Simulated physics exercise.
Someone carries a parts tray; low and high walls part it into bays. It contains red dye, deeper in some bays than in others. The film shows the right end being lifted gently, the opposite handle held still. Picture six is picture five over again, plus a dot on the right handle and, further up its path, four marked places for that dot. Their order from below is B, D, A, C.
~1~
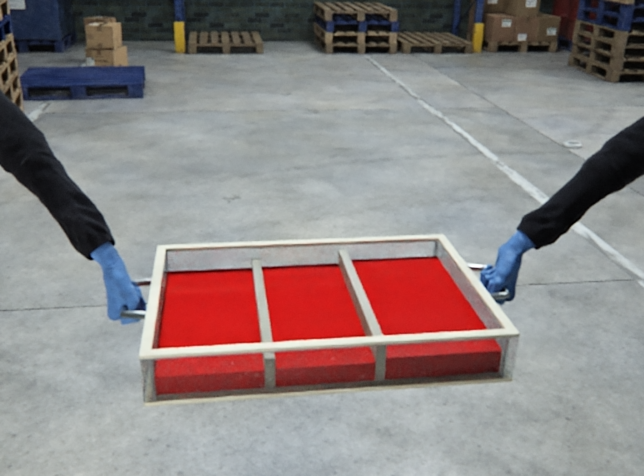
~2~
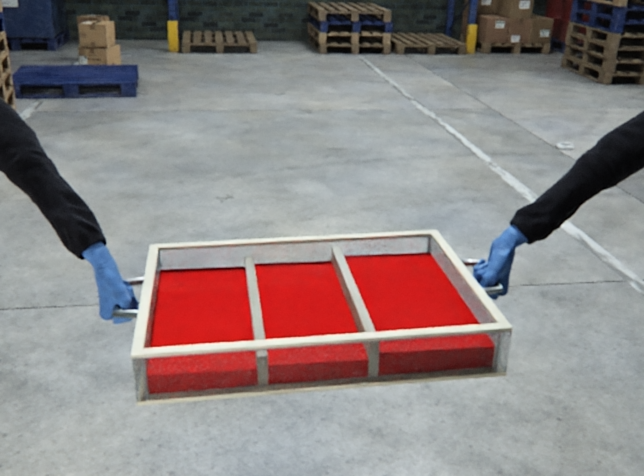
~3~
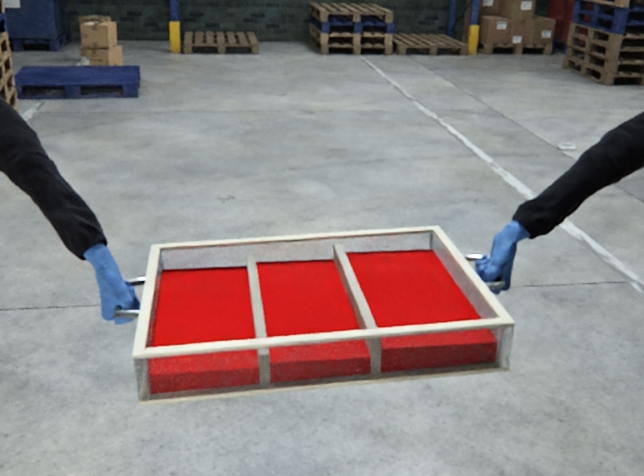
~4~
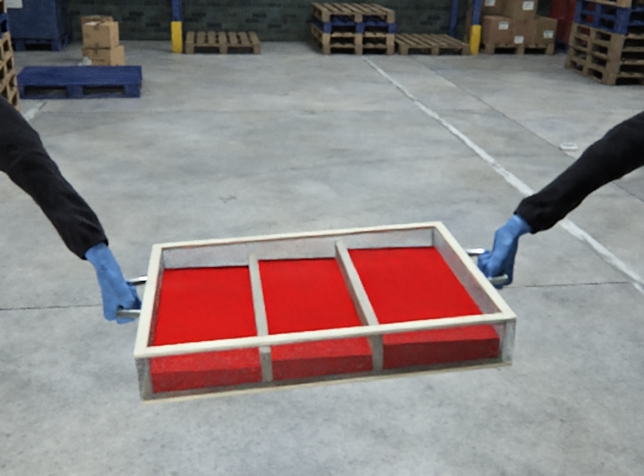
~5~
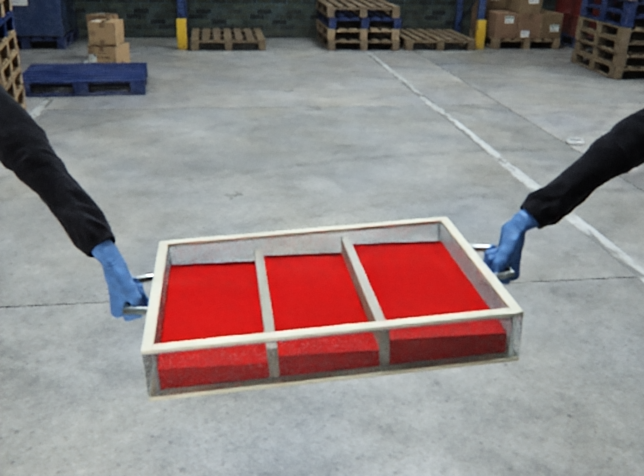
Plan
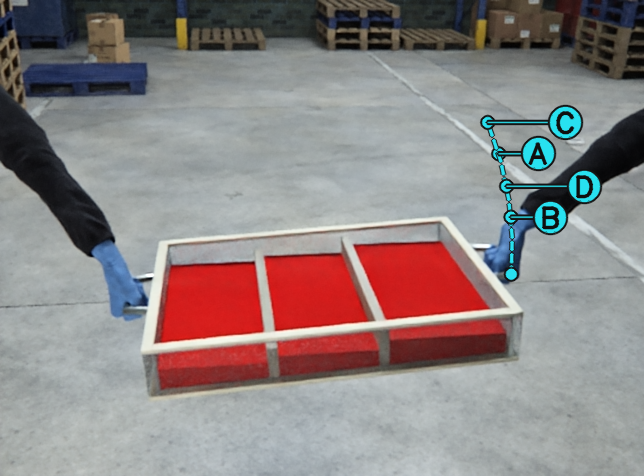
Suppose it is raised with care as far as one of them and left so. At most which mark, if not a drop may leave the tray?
I would pick mark D.
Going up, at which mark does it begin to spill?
That is mark A.
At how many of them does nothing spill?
Two of the four.
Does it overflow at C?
Yes.
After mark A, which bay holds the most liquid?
The left bay.
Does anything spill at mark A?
Yes, that goes wrong.
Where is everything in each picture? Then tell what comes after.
In the first frame, the tray is level; deepest in the right bay, at (413, 300), shallowest in the left; right handle at (495, 281).
The second frame shows tipped about 1° down to the left; no wall is crossed; right handle at (489, 276).
The third frame shows tipped about 2° down to the left; no wall is crossed; right handle at (491, 271).
The fourth frame shows tipped about 3° down to the left; no wall is crossed; right handle at (493, 266).
The fifth frame shows tipped about 3° down to the left; deepest in the right bay, at (416, 284), shallowest in the left; right handle at (499, 261).
On the marked copy, A at (498, 153); B at (510, 217); C at (487, 122); D at (506, 186).
If A is chosen, about 12 % goes over the rim.
If B is chosen, nothing spills; the right bay holds the most.
If C is chosen, about 29 % goes over the rim.
If D is chosen, nothing spills; the left bay holds the most.
